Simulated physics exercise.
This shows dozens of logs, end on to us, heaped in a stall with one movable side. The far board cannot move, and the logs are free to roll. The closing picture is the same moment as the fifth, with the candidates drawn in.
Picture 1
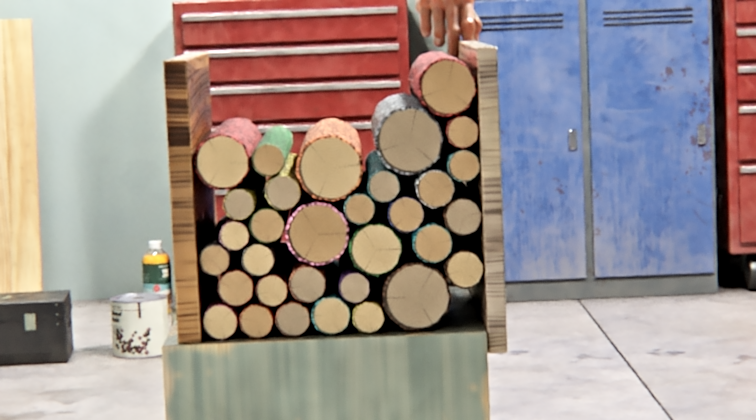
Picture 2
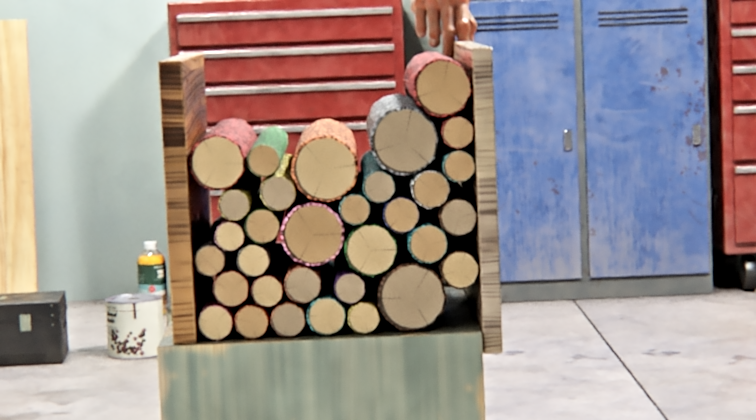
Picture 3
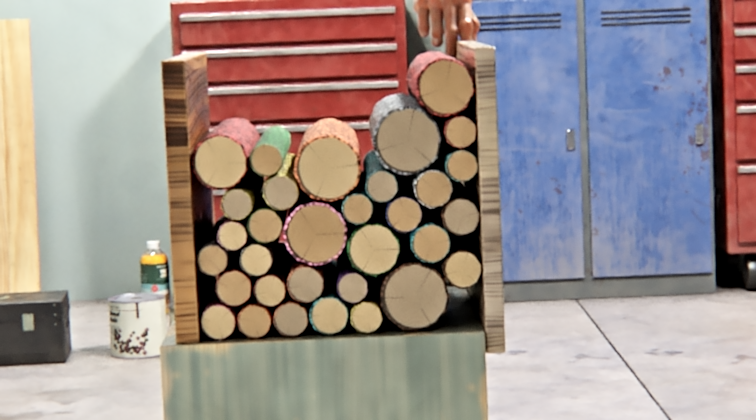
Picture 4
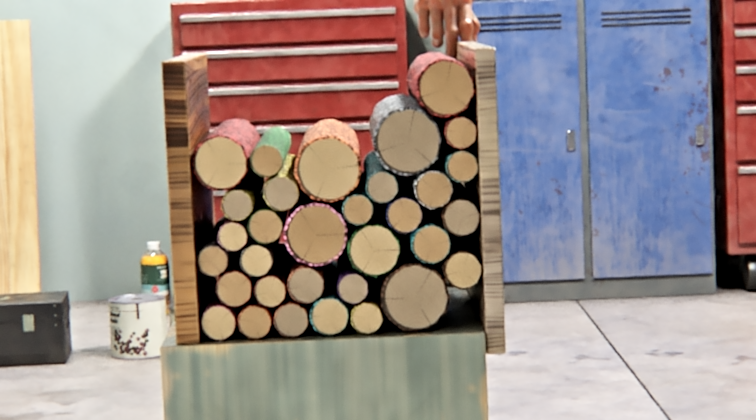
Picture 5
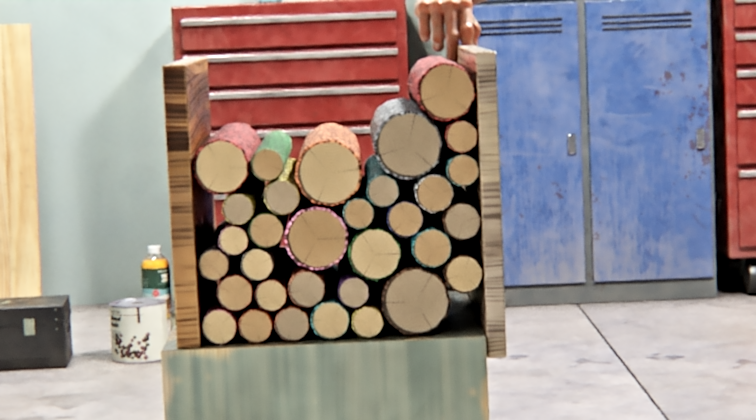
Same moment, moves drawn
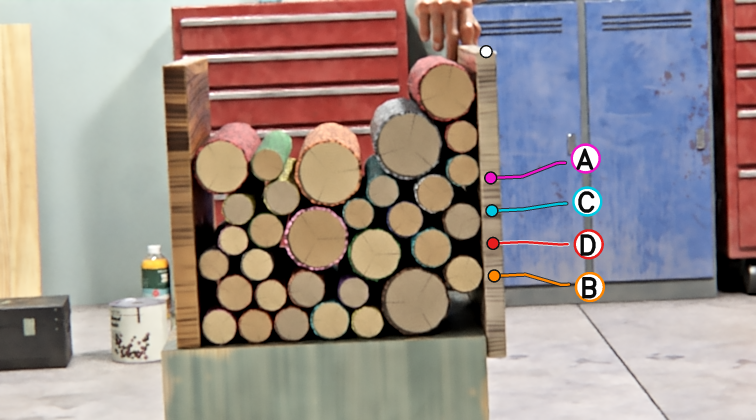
The stacked logs and their wooden stall barely moved, only shifting very slightly in view, while a hand stayed near the top right corner, in front of red drawers and blue lockers.
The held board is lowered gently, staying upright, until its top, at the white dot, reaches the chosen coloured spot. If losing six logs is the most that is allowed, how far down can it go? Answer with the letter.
The answer is mark B.
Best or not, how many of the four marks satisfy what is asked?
Four of them.
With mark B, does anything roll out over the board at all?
Yes, at B.
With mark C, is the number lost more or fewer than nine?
It loses fewer than nine.
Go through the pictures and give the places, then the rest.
In the first picture, a log (271, 291); a log (258, 260); a log (267, 226).
In the second picture, a log (262, 227); a log (325, 169).
In the third picture, a log (445, 87); side board (477, 183).
In the fourth picture, a log (218, 323); a log (415, 298).
In the fifth picture, a log (271, 296); a log (257, 265); a log (266, 231).
On the marked copy, A at (491, 178); B at (494, 276); C at (492, 210); D at (493, 243); the white dot at (486, 52).
Taking B. A third of the way, top of the board (479, 145).
Two thirds of the way, top of the board (483, 251).
When it is over, top of the board (484, 275), five out over the board.
As for the rest, A none out over the board; C one out over the board; D two out over the board.
